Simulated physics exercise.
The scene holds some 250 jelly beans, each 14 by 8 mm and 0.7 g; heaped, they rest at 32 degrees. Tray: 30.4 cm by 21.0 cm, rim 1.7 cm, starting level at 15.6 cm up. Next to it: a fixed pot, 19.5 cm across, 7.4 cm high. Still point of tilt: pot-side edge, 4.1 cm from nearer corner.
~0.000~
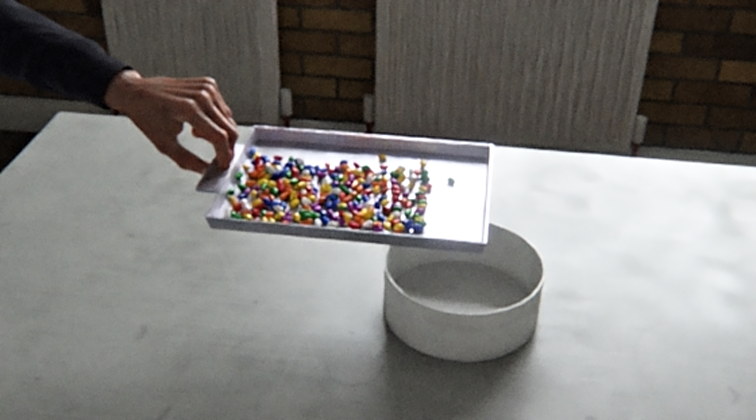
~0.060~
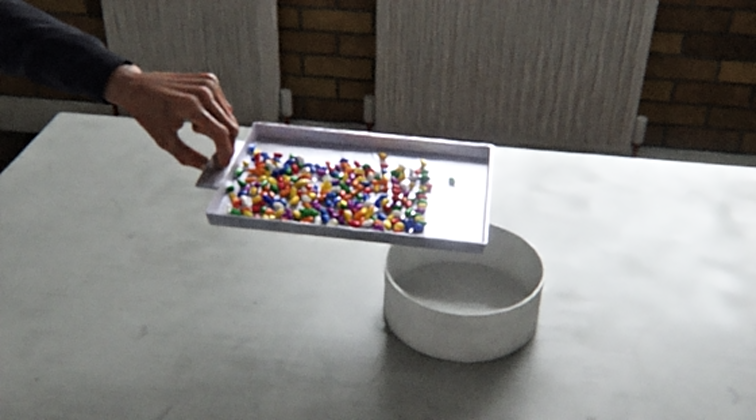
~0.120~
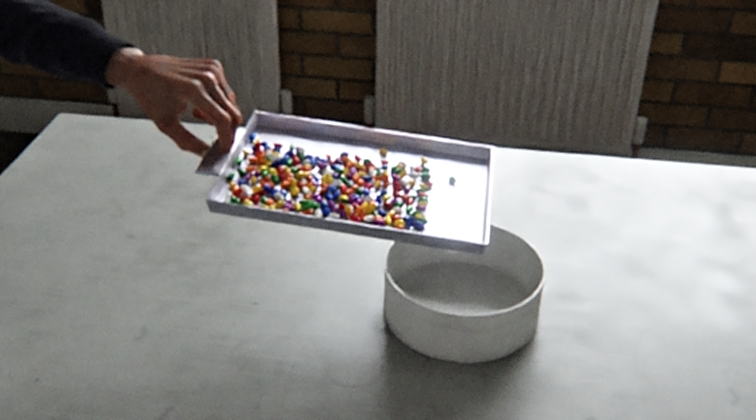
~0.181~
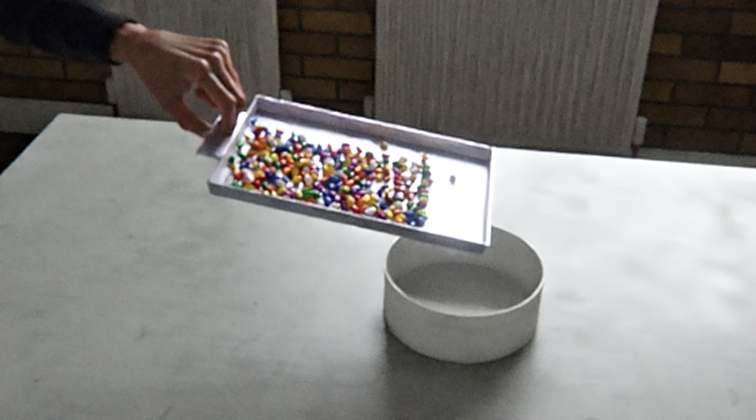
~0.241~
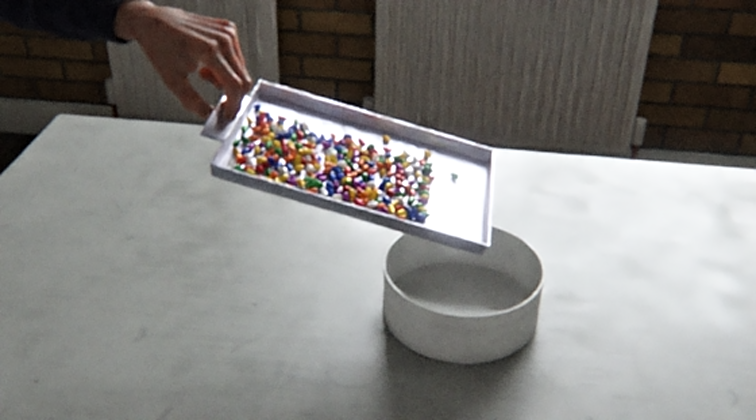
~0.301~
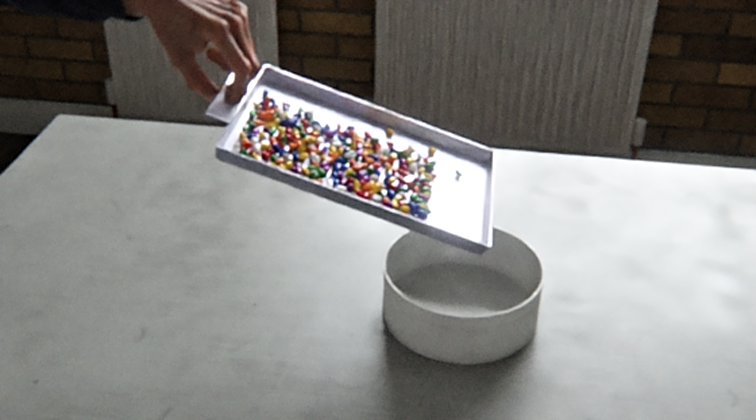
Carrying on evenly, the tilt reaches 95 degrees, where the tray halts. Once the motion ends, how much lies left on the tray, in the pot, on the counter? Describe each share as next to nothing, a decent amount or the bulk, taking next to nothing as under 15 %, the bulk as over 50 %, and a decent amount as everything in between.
Left on the tray - next to nothing; pot - the bulk; counter - a decent amount.
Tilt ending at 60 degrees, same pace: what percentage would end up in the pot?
Around 30 in a hundred.
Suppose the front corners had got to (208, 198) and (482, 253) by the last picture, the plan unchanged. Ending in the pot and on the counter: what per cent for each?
Pot 10 % / counter 90 %.
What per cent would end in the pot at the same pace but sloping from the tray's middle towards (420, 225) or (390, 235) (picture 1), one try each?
I'd put it at about 10 per cent for the first tilt and about 10 per cent for the second.
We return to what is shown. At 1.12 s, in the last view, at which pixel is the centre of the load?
My estimate is roughly (499, 293).
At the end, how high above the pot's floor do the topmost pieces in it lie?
Measured height: Approx. 2.0 cm.
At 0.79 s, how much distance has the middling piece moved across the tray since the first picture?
By then it sits near 17 cm from where it began.
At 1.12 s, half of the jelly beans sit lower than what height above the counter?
Some 2 cm.
After 0.79 s, tilt 55 degrees; the tray holds 95 %, the pot 0 %.
After 1.12 s, tilt 79 degrees; the tray holds 40 %, the pot 25 %.
After 1.54 s, tilt 95 degrees; the tray holds 5 %, the pot 50 %.
At rest (2.7 s), tray 0 %, pot 60 %, counter 40 %.
